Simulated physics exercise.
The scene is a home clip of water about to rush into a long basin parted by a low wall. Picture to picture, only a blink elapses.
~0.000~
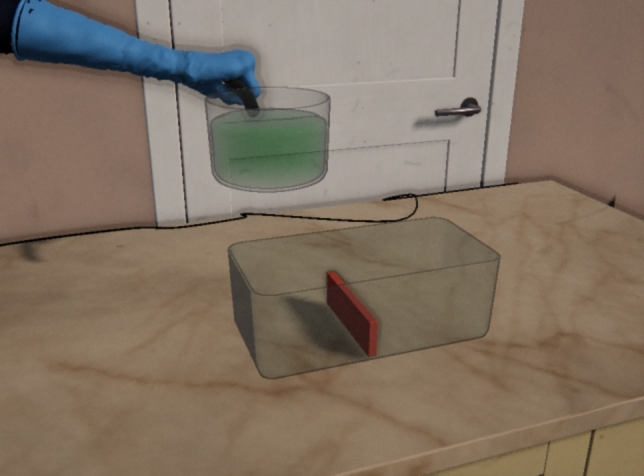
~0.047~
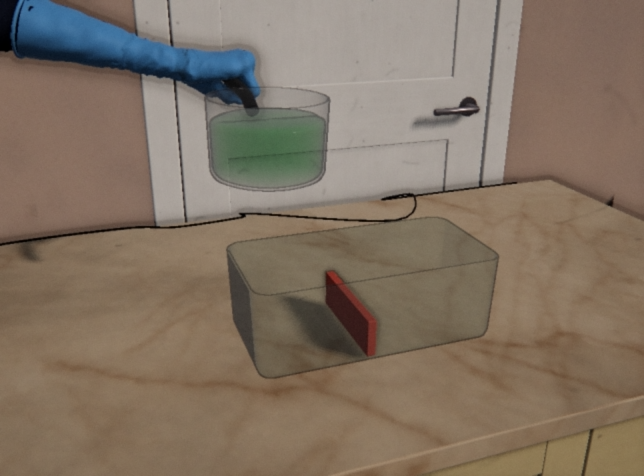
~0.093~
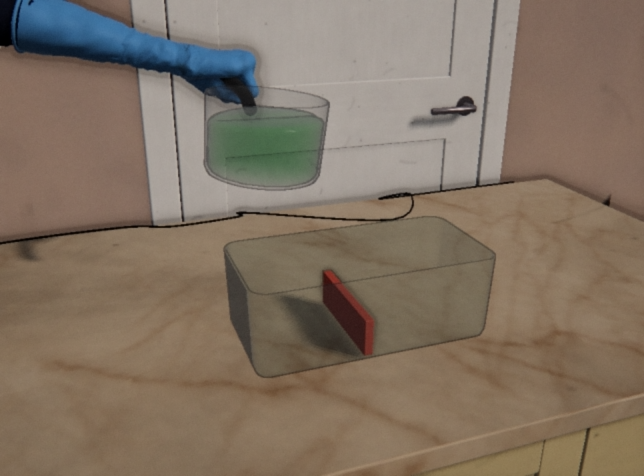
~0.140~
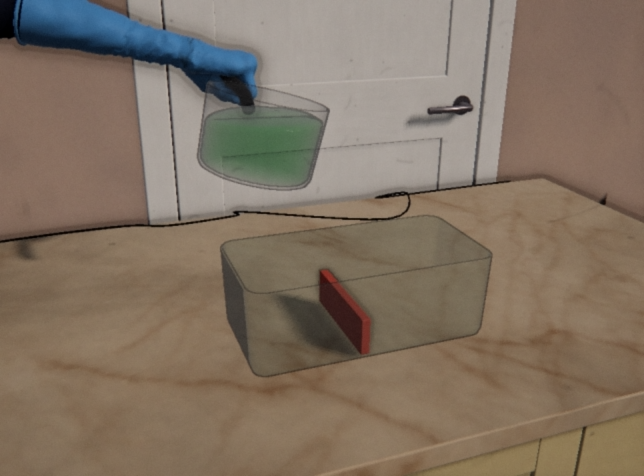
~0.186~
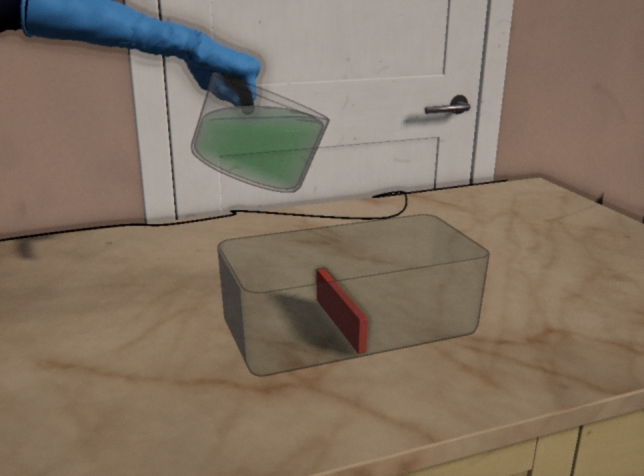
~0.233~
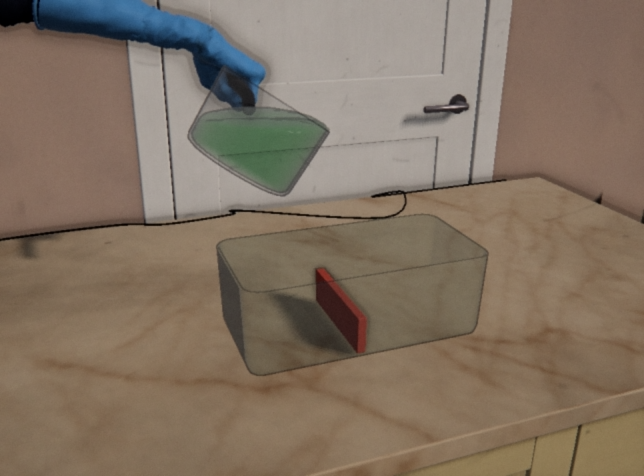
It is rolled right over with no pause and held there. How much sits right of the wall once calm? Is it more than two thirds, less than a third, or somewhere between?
The share right of the wall does go past two thirds.
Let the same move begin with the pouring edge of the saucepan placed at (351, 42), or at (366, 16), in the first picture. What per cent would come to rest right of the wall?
In order, some 85 and 85 percent.
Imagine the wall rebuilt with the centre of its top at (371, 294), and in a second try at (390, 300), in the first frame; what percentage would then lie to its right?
About 60 % for the first and about 15 % for the second.
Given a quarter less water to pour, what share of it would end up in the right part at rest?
Close to 90 per cent.
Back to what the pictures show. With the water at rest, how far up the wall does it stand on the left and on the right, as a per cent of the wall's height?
On the left 10 %, on the right 60 %.
A moment on, the saucepan is tipped on its side and 48 per cent is still to pour, 0 is left of the wall and 11 right of it.
Next, the saucepan is tipped on its side and 17 per cent is still to pour, 2 is left of the wall and 66 right of it.
Then the saucepan is tipped on its side and 6 per cent is still to pour, 6 is left of the wall and 81 right of it.
Later the saucepan is tipped on its side and 2 per cent is still to pour, 7 is left of the wall and 88 right of it.
Finally, 10 per cent lies left of the wall, 88 right of it and 1 outside.
